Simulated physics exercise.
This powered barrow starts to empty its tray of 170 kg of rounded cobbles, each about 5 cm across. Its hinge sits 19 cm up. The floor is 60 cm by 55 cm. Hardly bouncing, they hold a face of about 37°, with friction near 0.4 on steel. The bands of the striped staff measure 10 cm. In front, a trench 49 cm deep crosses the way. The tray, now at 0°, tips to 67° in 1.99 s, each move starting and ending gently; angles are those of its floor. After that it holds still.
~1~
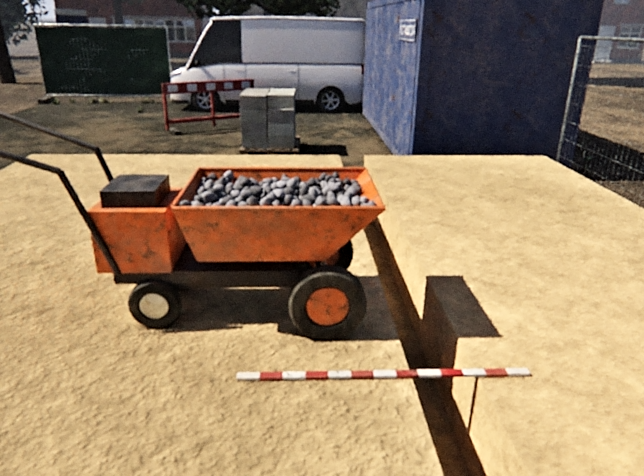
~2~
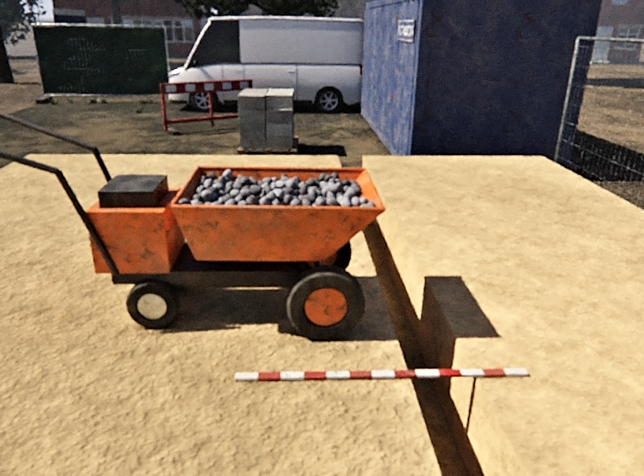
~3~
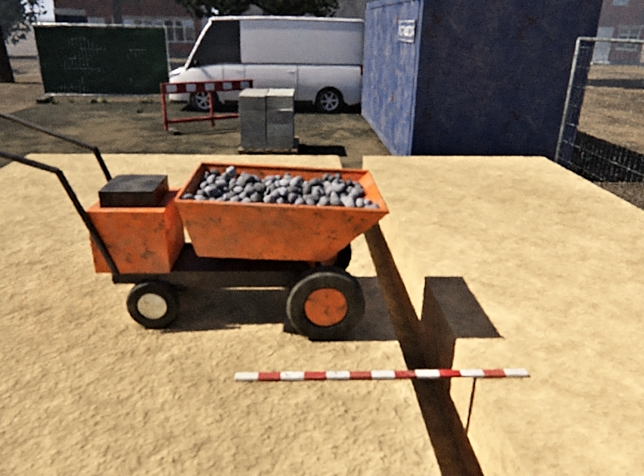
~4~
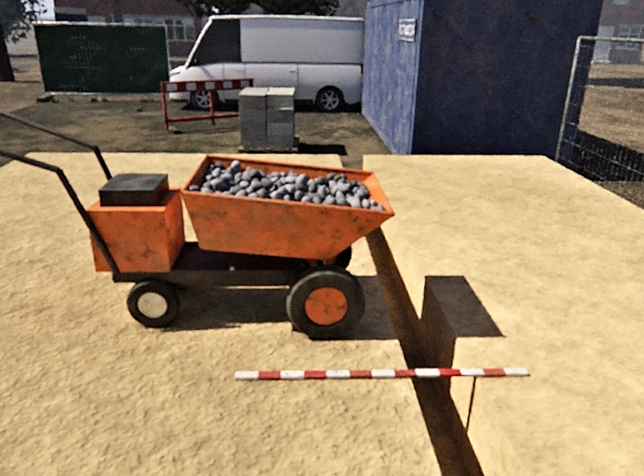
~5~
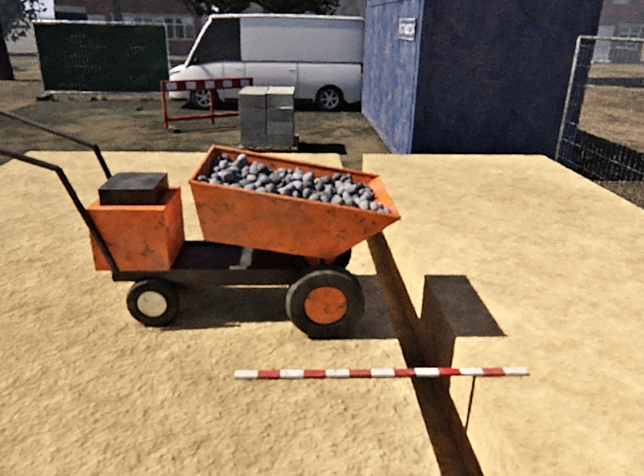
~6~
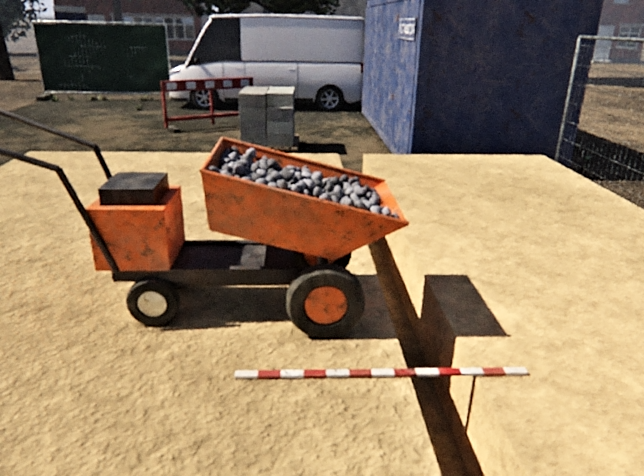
A sunlit outdoor yard with pale, sandy ground is seen from the side and slightly above, with a white van, a blue container and fencing behind. An orange barrow with black handles and a tray of grey rounded stones stands left of a narrow dark trench, which a red-and-white striped staff crosses in front. The tray's left end gradually rises, tilting it down towards the right, while the barrow and camera stay still.
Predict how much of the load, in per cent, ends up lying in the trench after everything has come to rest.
Roughly 46 per cent of it.
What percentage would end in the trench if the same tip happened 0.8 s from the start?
Estimate: About 35 %.
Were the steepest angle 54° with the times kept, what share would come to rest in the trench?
Then about 40 per cent.
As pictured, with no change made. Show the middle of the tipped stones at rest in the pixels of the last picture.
Around (454, 301).
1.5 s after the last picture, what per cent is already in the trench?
About 15 per cent by then.
Then, 0.9 s after the last picture the floor is at 56°, 98 % in the tray, 2 % in the trench, 1 % past the trench; the foremost stones are at (444, 277).
Then, 1.5 s after the last picture the floor is at 67°, 41 % in the tray, 14 % in the trench, 45 % past the trench; the foremost stones are at (549, 300).
Then, 1.8 s after the last picture the floor is at 67°, 17 % in the tray, 24 % in the trench, 59 % past the trench; the foremost stones are at (599, 296).
Then, 3.8 s after the last picture the floor is at 67°, 0 % in the tray, 46 % in the trench, 54 % past the trench; the foremost stones are at (617, 293).
